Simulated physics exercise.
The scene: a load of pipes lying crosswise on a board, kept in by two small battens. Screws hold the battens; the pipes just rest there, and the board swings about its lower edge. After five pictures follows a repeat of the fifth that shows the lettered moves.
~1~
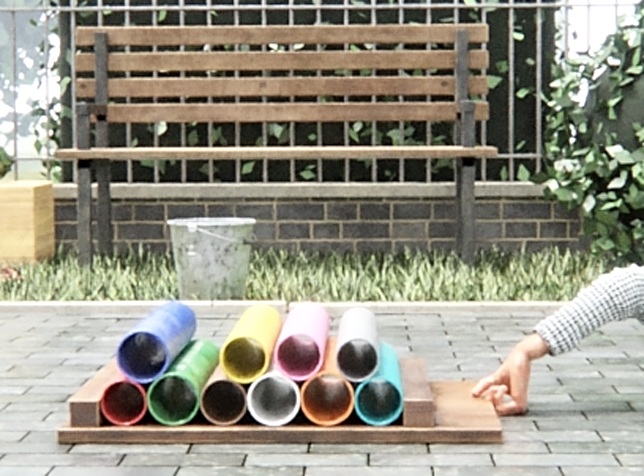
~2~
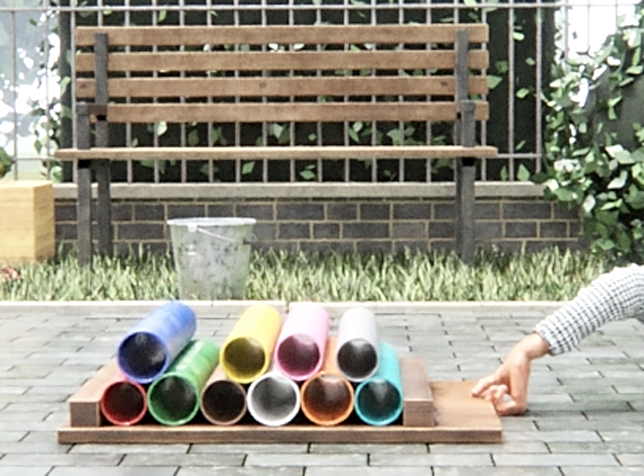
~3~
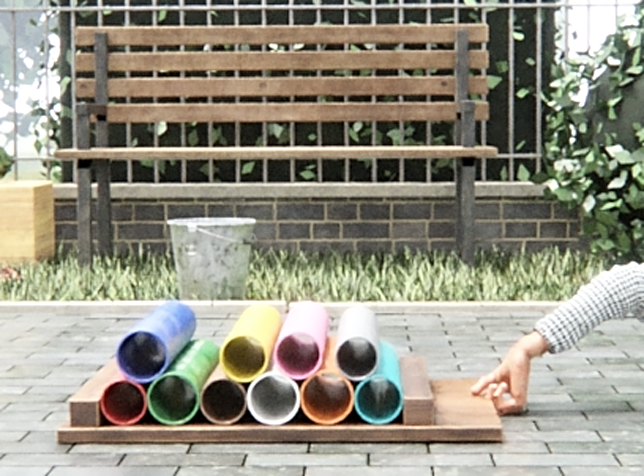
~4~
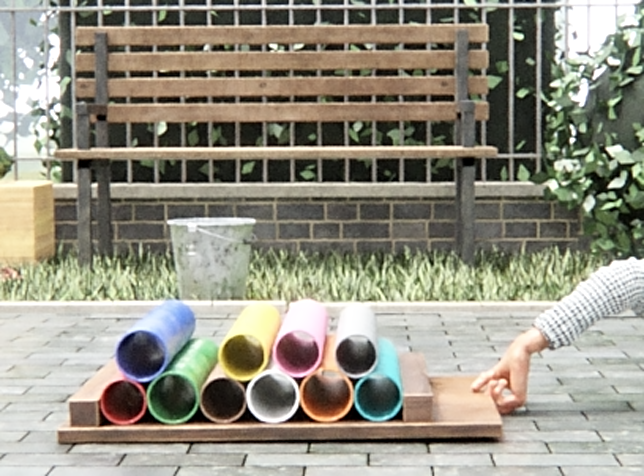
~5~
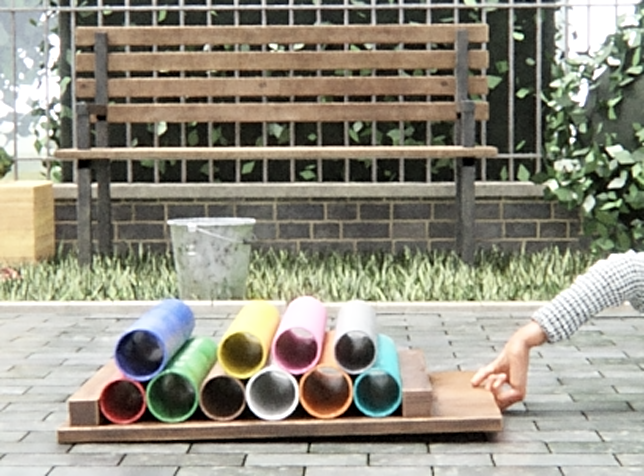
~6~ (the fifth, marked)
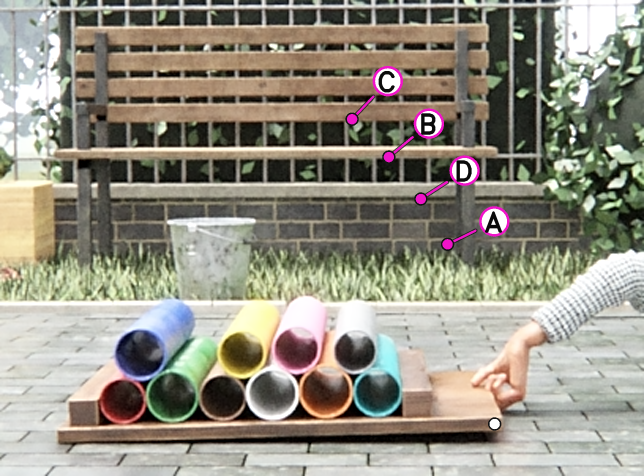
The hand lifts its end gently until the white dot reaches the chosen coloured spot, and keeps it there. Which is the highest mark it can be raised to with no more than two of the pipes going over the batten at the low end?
The answer is mark A.
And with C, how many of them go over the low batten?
At C the number is four.
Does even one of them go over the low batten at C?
Yes, at C.
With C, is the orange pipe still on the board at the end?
The orange pipe: Yes.
On the marked copy, A at (448, 244); B at (389, 157); C at (352, 119); D at (421, 199); the white dot at (495, 424).
Following A. Soon after the start, board at 16°.
Later, board at 26°.
In the end, board at 26°, two over the low batten (yellow, blue).
As for the rest, B four over the low batten (yellow, pink, grey, blue); C four over the low batten (yellow, pink, grey, blue); D three over the low batten (yellow, pink, blue).
